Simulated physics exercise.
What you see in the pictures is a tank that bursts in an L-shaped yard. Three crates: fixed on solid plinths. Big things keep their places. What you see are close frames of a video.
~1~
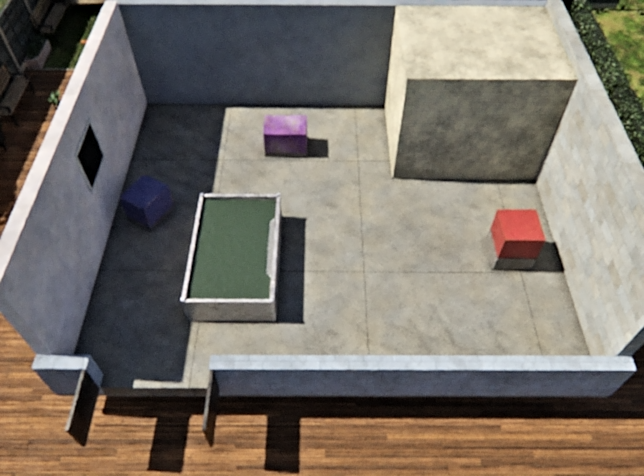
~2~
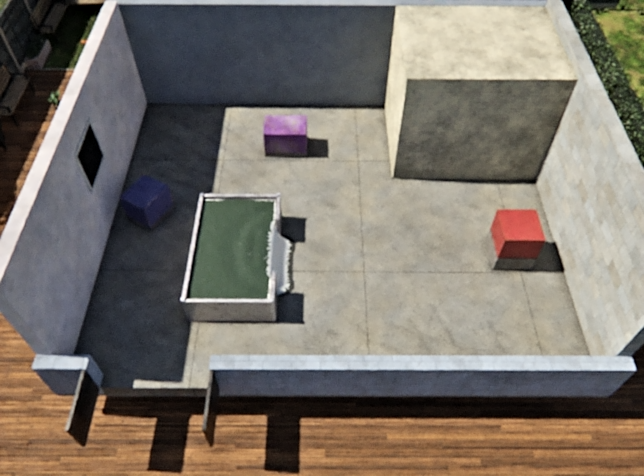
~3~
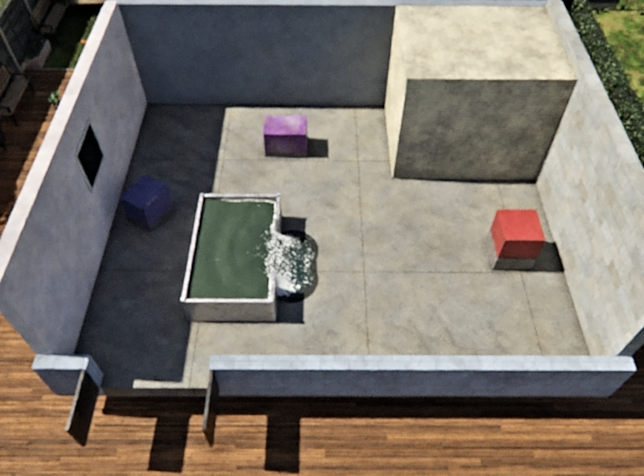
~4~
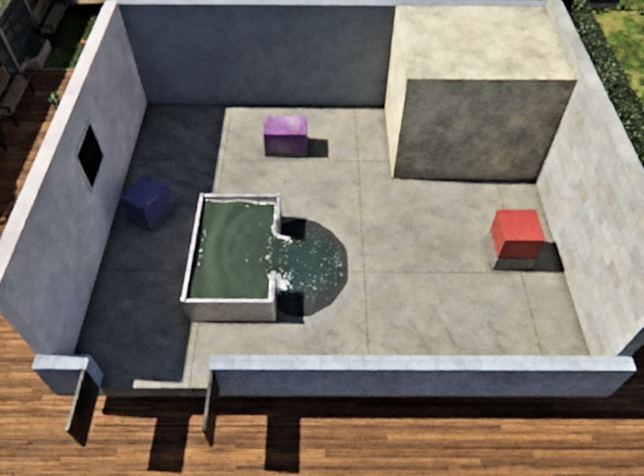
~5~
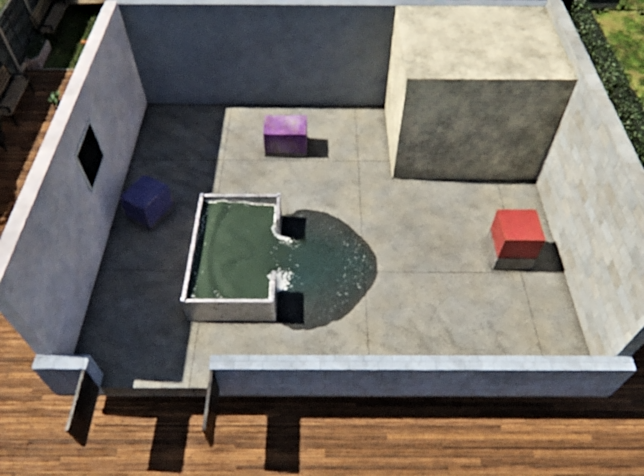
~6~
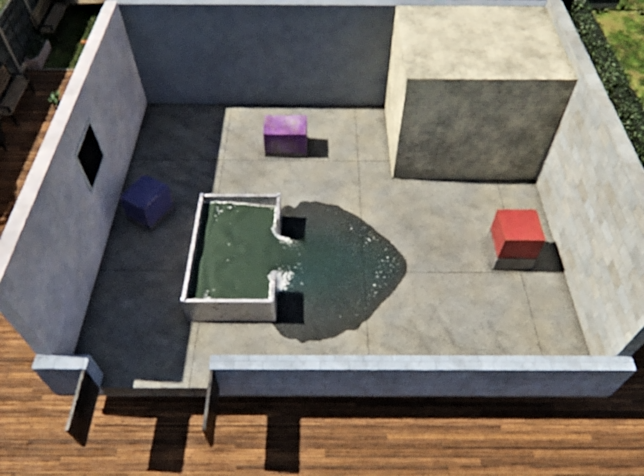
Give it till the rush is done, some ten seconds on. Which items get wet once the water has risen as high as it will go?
One by one: The red crate has a tall enough plinth, the purple crate has a tall enough plinth, the blue crate has a tall enough plinth.
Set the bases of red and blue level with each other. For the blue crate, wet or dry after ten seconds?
Blue: Untouched.
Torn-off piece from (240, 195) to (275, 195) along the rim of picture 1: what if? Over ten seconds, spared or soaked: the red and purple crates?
Result: Red crate not reached, purple crate reached.
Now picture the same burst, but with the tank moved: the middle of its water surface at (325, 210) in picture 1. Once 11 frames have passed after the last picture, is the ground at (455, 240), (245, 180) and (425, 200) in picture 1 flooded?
The first spot is inundated, the second not reached, and the third inundated.
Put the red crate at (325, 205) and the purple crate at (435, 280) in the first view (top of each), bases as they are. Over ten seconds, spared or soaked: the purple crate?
Briefly, purple gets flooded.
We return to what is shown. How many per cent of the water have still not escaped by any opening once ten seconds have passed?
Roughly 100 per cent.
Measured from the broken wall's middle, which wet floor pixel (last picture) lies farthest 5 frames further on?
Near (516, 278).
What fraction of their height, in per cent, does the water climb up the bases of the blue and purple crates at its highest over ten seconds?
About 0 % and 60 %.
A moment on, water covers 25 % of the floor; the red crate water round its plinth, the purple crate not reached, the blue crate not reached.
Next, water covers 40 % of the floor; the red crate water round its plinth, the purple crate not reached, the blue crate not reached.
Then, water covers 45 % of the floor; the red crate water round its plinth, the purple crate not reached, the blue crate not reached.
Later, water covers 45 % of the floor; the red crate water round its plinth, the purple crate not reached, the blue crate not reached.
In the end, water covers 60 % of the floor; the red crate stayed above the water, the purple crate stayed above the water, the blue crate stayed above the water.
